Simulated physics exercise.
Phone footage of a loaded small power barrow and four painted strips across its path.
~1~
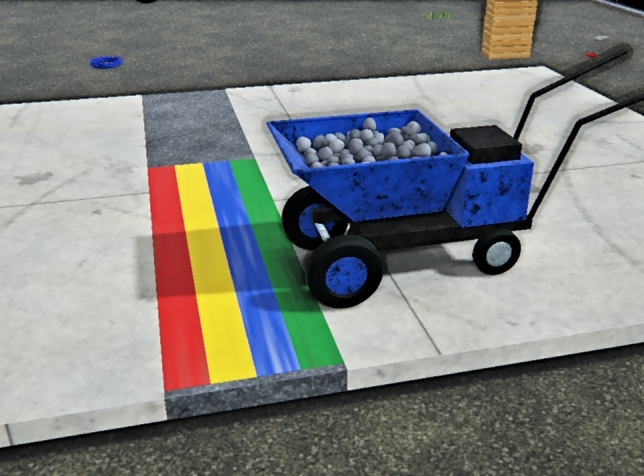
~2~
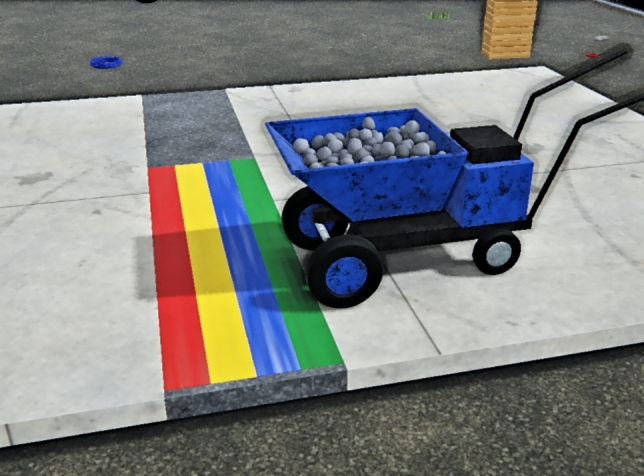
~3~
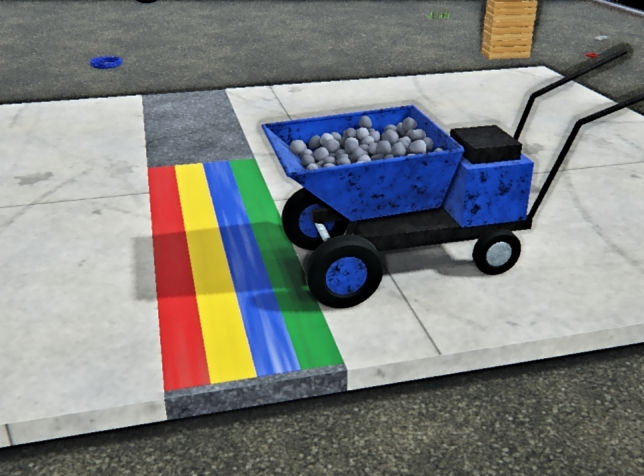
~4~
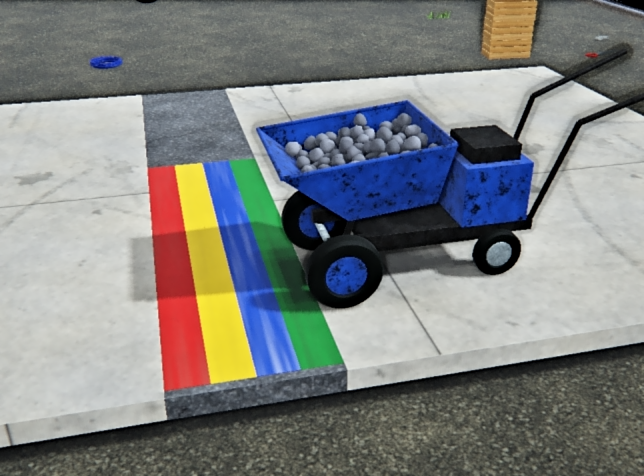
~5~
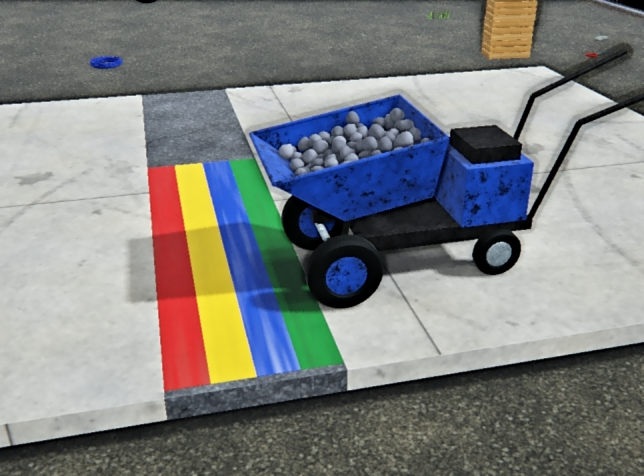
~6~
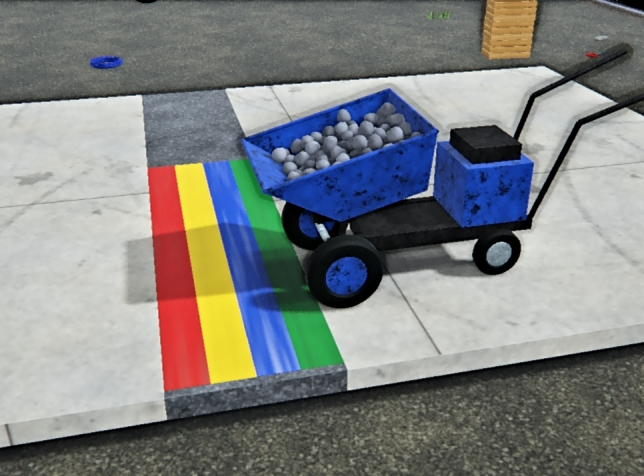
The clip opens on a blue barrow heaped with round grey cobbles, its skip level, standing beside red, yellow, blue and green strips on pale paving. The skip begins to tilt slightly to the left, then leans further, its rear end rising clear while the wheels and handles stay still.
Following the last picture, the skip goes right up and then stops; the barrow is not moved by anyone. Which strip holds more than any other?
The red strip.
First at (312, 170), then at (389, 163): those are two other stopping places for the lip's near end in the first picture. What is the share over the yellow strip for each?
Roughly 20 percent first, then roughly 10 percent.
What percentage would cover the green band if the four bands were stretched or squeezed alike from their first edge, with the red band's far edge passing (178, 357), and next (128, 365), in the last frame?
Roughly 0 per cent, then roughly 0 per cent.
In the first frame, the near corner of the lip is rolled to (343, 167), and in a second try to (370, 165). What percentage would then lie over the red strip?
First spot: Roughly 20 percent; second spot: Roughly 10 percent.
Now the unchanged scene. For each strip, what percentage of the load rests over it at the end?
Green: About 0; blue: About 0; yellow: About 10; red: About 35.
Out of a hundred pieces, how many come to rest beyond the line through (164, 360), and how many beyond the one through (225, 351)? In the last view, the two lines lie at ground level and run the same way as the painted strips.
Around 30 per cent for the first, around 70 per cent for the second.
Just after the last frame, skip tipped steeply; every one in the skip.
A moment on, skip tipped right over; the larger part in the skip; about a tenth over the yellow strip; roughly a quarter over the red strip; just a few off the paint.
Further on, skip tipped right over; roughly a third in the skip; about a tenth over the yellow strip; roughly a third over the red strip; roughly a quarter off the paint.
When it is over, skip tipped right over; roughly a third in the skip; not one over the green strip; not one over the blue strip; about a tenth over the yellow strip; roughly a third over the red strip; roughly a quarter off the paint.
